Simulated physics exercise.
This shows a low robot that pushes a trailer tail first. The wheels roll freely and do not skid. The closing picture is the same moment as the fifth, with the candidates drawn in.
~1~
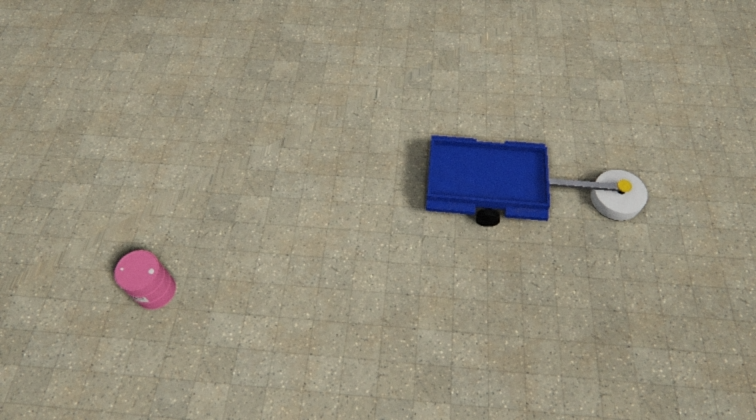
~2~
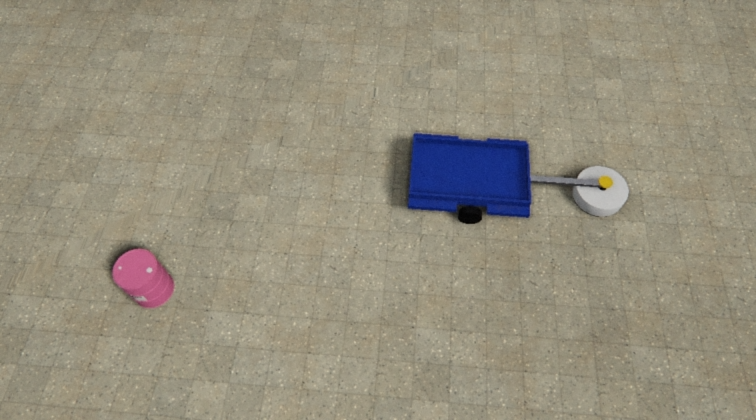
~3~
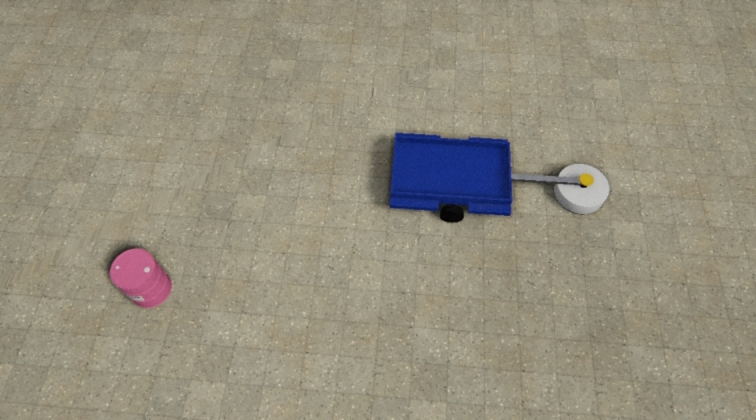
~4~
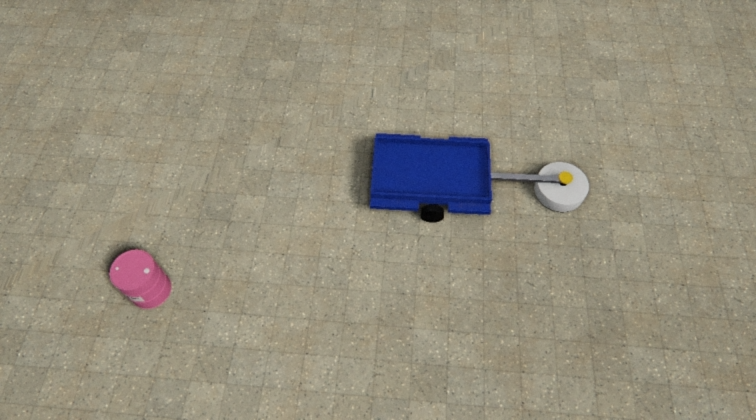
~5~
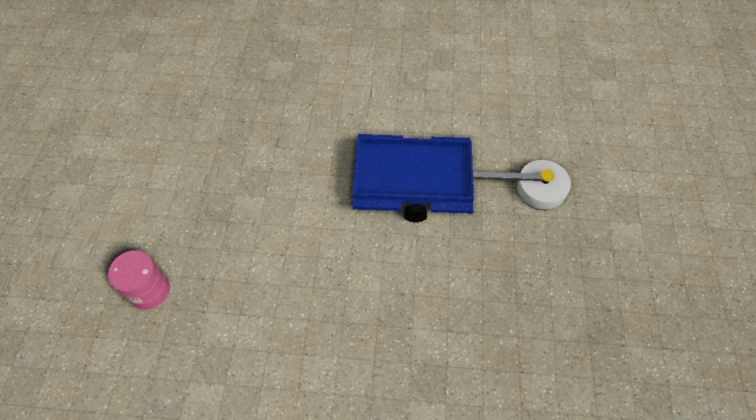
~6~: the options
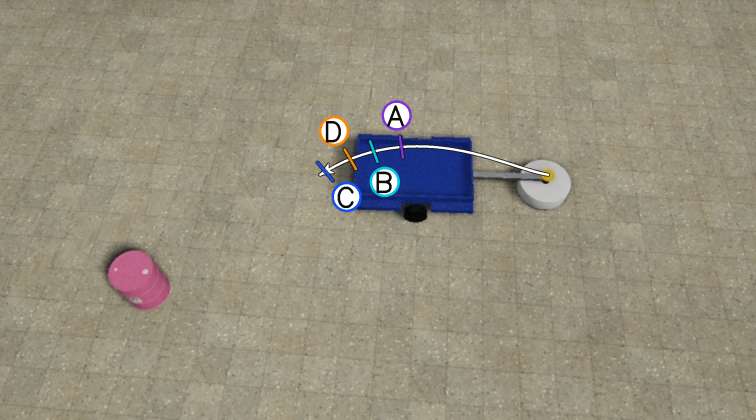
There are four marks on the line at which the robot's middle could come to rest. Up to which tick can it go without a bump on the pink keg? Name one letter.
At D, and not beyond.
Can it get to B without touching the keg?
For that mark, yes.
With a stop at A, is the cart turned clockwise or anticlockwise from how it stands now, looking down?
For that mark, anticlockwise.
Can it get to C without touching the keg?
No.
On the marked copy, A at (401, 147); B at (374, 151); C at (325, 172); D at (350, 159); the route from (548, 175) via (426, 146) to (320, 175).
Following D. Soon after the start, robot (477, 163), cart (349, 174).
Later, robot (407, 155), cart (284, 191).
In the end, robot (351, 167), cart (227, 215); nothing has been touched.
As for the rest, A is safe but short; B is safe but short; C is too far, the keg has been hit.
